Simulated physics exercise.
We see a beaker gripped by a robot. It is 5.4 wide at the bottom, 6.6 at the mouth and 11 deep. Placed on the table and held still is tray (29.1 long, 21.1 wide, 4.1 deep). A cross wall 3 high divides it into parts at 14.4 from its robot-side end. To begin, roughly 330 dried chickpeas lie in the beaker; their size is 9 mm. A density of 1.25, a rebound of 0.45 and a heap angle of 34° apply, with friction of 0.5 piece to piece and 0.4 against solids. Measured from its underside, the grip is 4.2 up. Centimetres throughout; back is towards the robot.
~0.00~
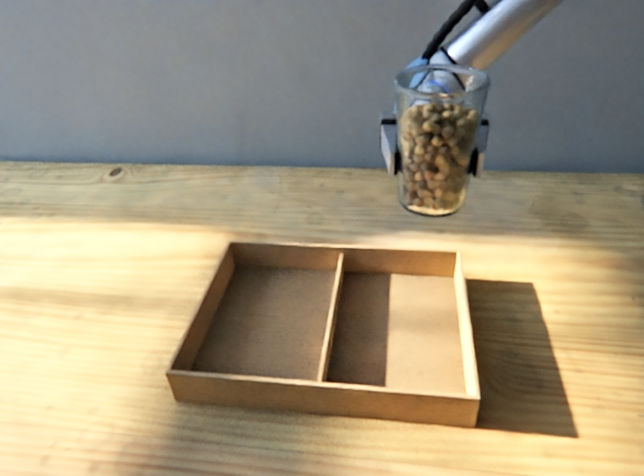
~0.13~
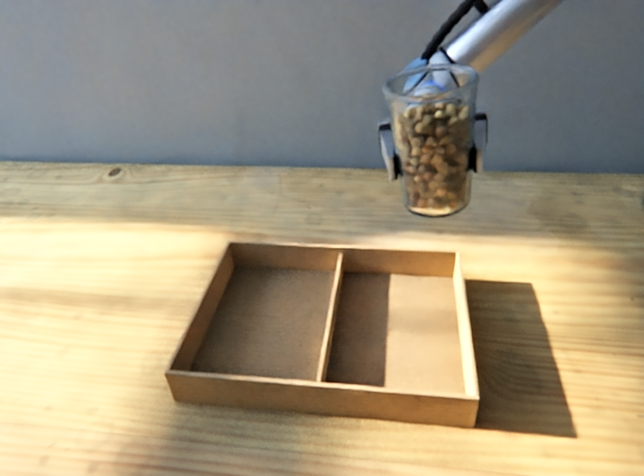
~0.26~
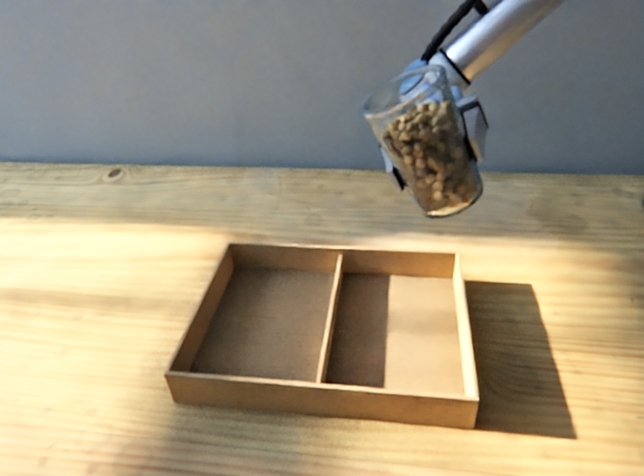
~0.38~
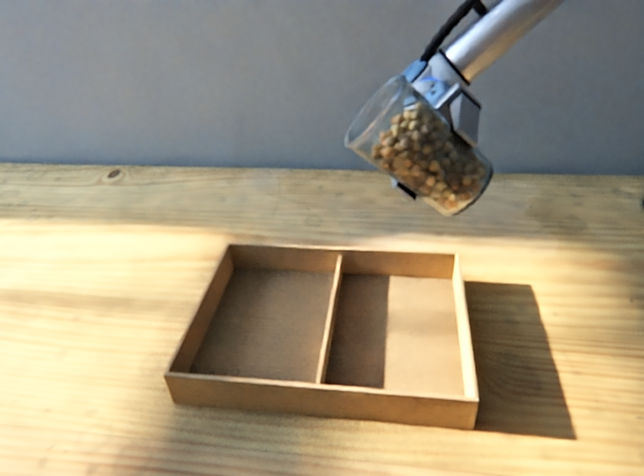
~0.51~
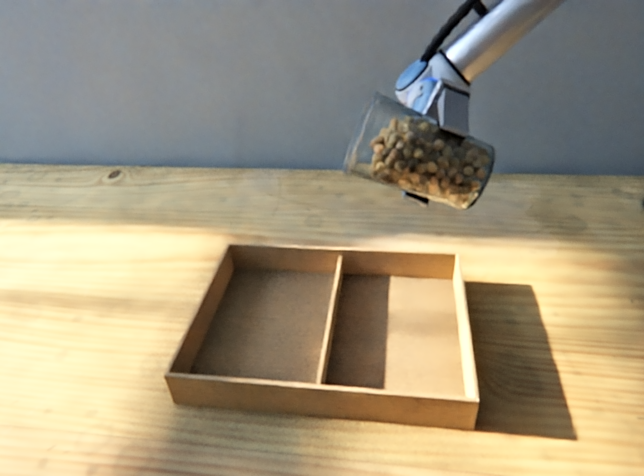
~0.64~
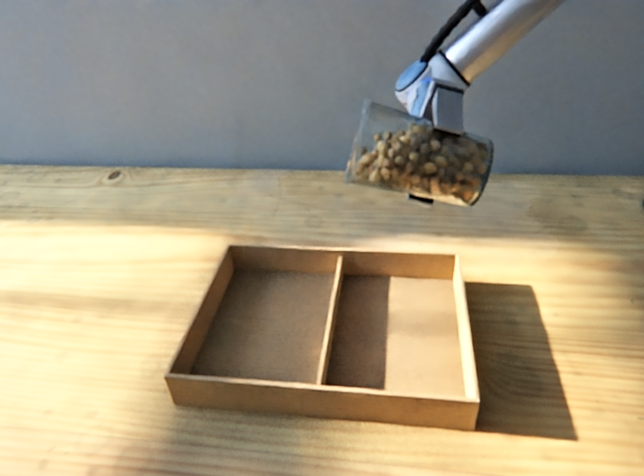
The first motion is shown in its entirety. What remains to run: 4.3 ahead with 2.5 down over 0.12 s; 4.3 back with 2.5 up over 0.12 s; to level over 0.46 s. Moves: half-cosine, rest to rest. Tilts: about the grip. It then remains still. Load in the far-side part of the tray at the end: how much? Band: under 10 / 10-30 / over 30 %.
10-30 %.
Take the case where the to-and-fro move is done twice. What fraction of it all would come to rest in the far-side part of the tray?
Approx. 25 per cent.
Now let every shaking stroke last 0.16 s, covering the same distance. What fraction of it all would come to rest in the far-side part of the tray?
It would be near 10 per cent.
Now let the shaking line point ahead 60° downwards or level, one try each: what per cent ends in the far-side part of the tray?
Try one gives about 5 in a hundred, try two about 35 in a hundred.
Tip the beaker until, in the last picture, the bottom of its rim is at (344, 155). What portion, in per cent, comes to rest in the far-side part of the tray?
My estimate is some 5 per cent.
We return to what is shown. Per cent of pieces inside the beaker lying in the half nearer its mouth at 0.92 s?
Roughly 45 %.
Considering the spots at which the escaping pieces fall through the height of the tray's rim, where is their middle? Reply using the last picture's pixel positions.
Estimated centre near (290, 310) in pixels.
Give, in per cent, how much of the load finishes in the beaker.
My estimate would be some 80 percent.
After 0.92 s, tilted 74° forward, highest piece 24 above the table; 277 in the beaker, 4 in the far-side part, 53 in flight or on a rim.
After 1.20 s, tilted 16° forward, highest piece 29 above the table; 271 in the beaker, 54 in the far-side part, 9 in the robot-side part.
After 1.54 s, level, highest piece 27 above the table; 271 in the beaker, 54 in the far-side part, 9 in the robot-side part.
After 2.59 s, level, highest piece 27 above the table; 271 in the beaker, 54 in the far-side part, 9 in the robot-side part.
At rest, 271 in the beaker, 54 in the far-side part, 9 in the robot-side part. That is 16 % in the far-side part of the tray.
